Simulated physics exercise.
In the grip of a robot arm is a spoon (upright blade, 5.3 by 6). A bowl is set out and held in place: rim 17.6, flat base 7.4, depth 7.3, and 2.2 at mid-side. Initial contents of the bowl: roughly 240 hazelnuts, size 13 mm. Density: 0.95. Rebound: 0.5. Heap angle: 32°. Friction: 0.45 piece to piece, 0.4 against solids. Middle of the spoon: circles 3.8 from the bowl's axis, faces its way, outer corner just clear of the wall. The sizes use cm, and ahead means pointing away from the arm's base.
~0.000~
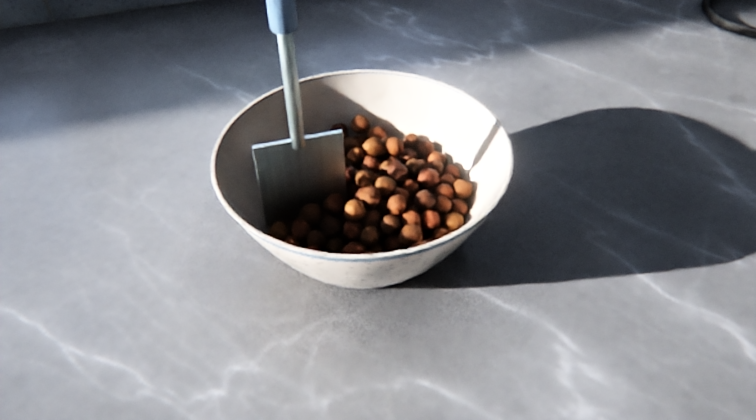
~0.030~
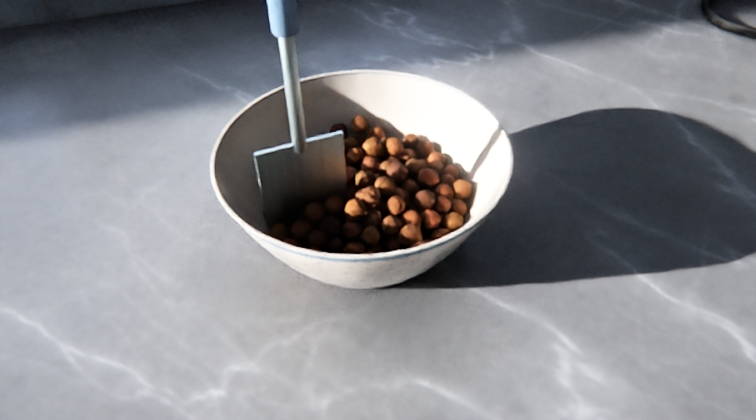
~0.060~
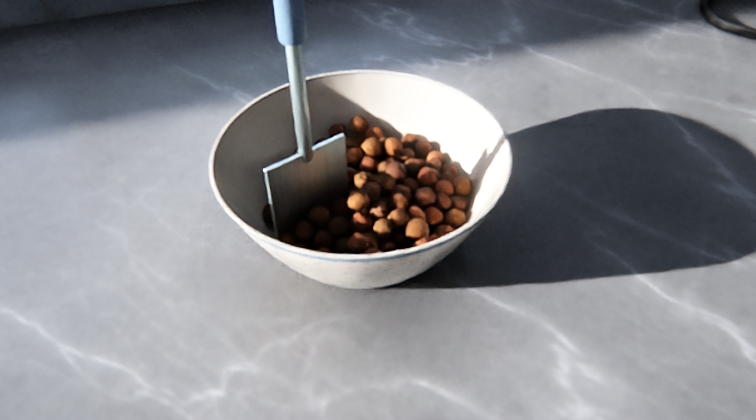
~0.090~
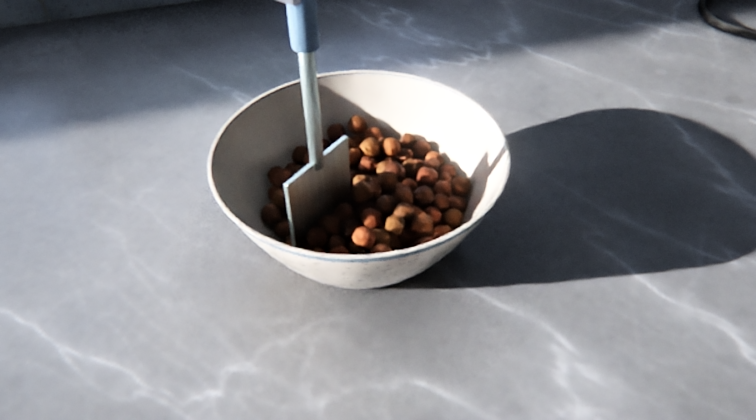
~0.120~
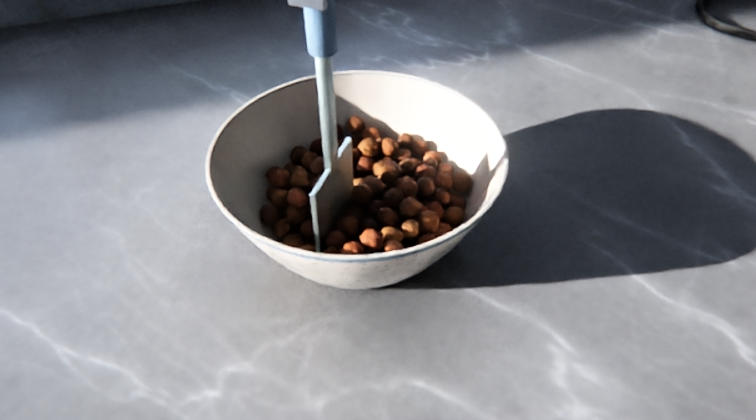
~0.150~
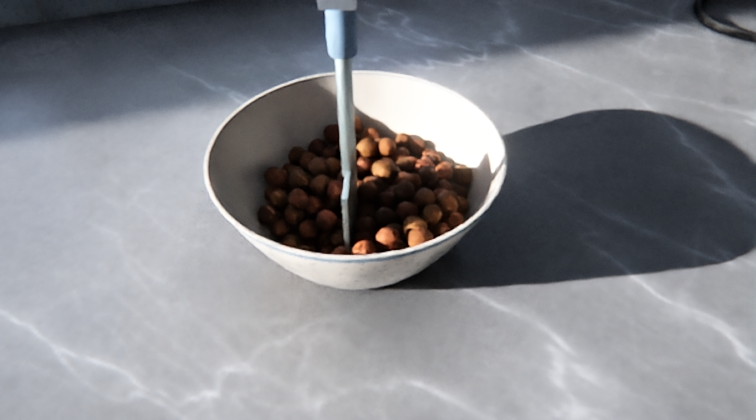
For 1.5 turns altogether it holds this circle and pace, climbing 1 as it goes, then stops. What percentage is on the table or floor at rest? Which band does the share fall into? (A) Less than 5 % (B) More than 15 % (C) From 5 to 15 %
The answer is C.
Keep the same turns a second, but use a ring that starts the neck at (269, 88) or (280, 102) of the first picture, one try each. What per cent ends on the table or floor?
0 and 5 %.
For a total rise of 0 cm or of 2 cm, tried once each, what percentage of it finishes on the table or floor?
Estimates: 15 % and 10 %.
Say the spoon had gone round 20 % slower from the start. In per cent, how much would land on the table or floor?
My guess is about 10 per cent.
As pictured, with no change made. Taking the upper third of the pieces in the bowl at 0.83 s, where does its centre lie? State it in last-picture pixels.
Around (390, 228).
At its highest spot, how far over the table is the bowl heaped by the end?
It reaches some 7.0 cm above the table.
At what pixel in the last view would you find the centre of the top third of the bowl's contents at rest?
Somewhere close to (385, 157).
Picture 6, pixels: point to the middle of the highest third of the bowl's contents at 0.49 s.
Upper-third centre: Approx. (320, 121) px.
After 0.49 s, 254° round, highest piece 9 above the table; 231 in the bowl, 2 on the table or floor, 3 in flight or on the tool.
After 0.83 s, 77° round, highest piece 8 above the table; 215 in the bowl, 18 on the table or floor, 3 in flight or on the tool.
After 1.20 s, 180° round, highest piece 7 above the table; 214 in the bowl, 22 on the table or floor.
After 1.90 s, 180° round, highest piece 7 above the table; 214 in the bowl, 22 on the table or floor.
At rest, 214 in the bowl, 22 on the table or floor. That is 9 % on the table or floor.
